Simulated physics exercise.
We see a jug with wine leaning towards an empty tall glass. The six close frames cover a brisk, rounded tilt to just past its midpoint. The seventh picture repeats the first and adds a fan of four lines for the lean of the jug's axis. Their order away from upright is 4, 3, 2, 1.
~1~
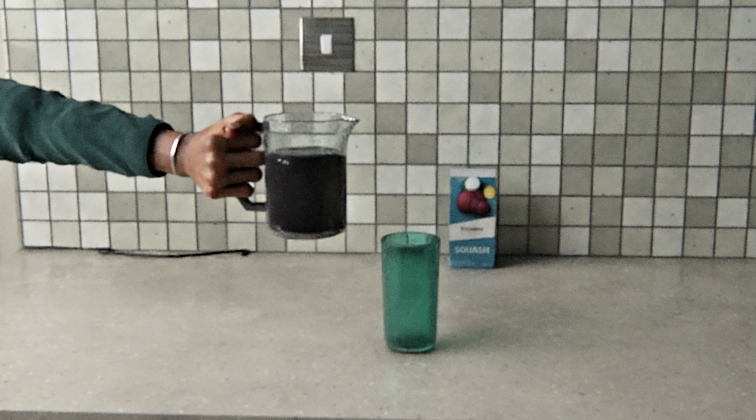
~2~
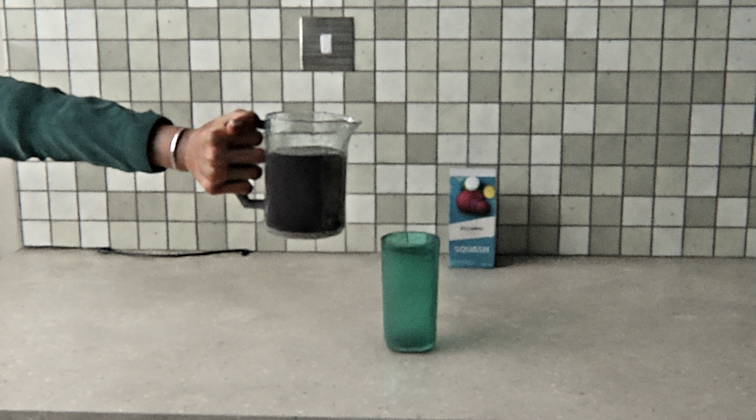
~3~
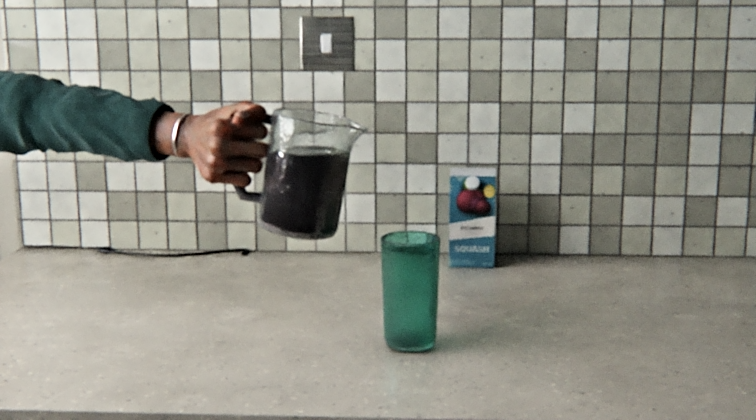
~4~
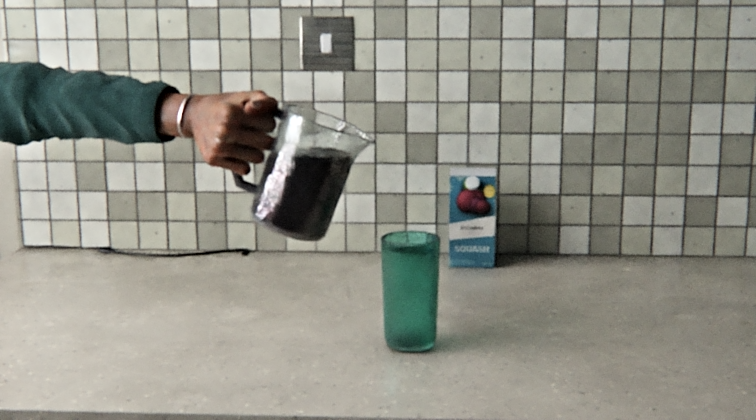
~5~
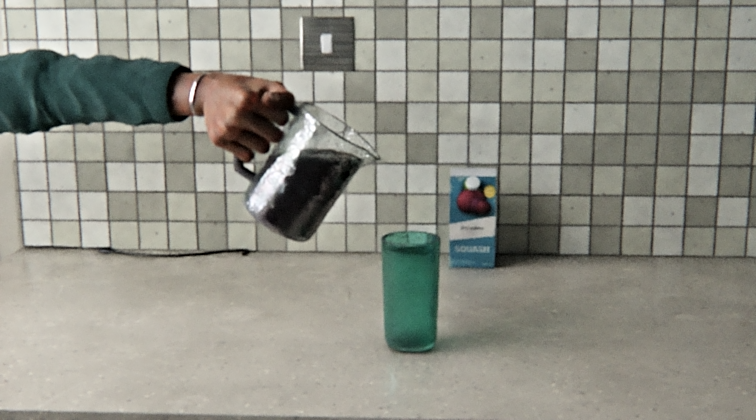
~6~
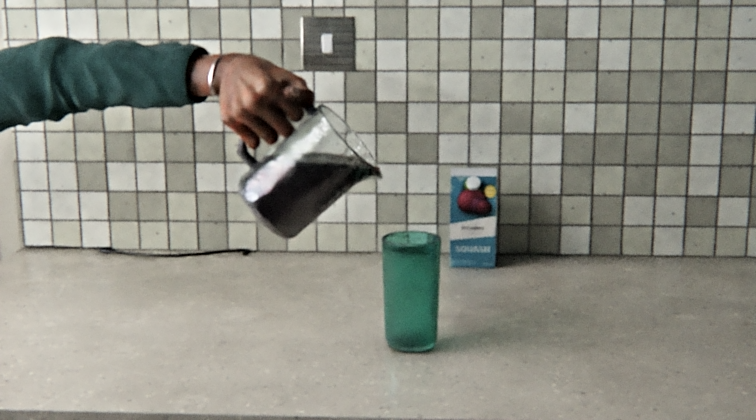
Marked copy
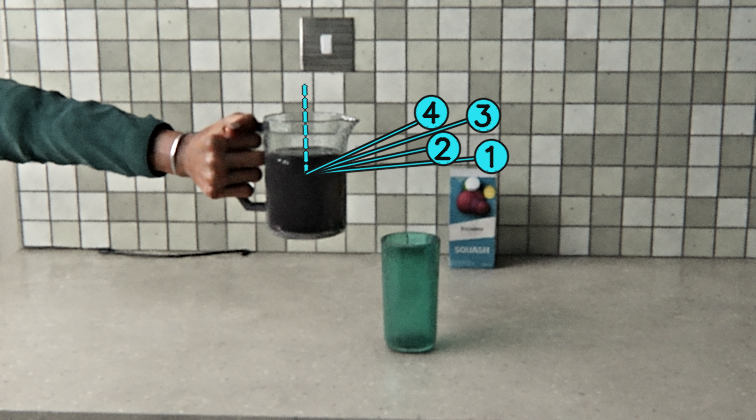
A glass jug of dark liquid, held by a hand in a green sleeve, starts upright, then tilts steadily to the right above a green tumbler that stays still on the grey counter, the liquid shifting towards the jug's lip.
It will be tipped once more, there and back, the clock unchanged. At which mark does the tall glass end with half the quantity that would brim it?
Line 4.
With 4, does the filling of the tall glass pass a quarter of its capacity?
Yes.
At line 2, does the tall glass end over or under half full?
Over half.
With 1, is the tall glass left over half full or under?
Over half.
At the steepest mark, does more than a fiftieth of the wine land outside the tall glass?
Yes, it does.
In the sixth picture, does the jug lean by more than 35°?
Yes.
On the marked copy, 1 at (474, 158); 2 at (425, 149); 3 at (466, 120); 4 at (416, 122).
With 1, the tall glass ends with about 94 % of what it can hold; 11 % of the wine is spilt.
With 2, the tall glass ends with about 88 % of what it can hold.
With 3, the tall glass ends with about 69 % of what it can hold.
With 4, the tall glass ends with about 48 % of what it can hold.
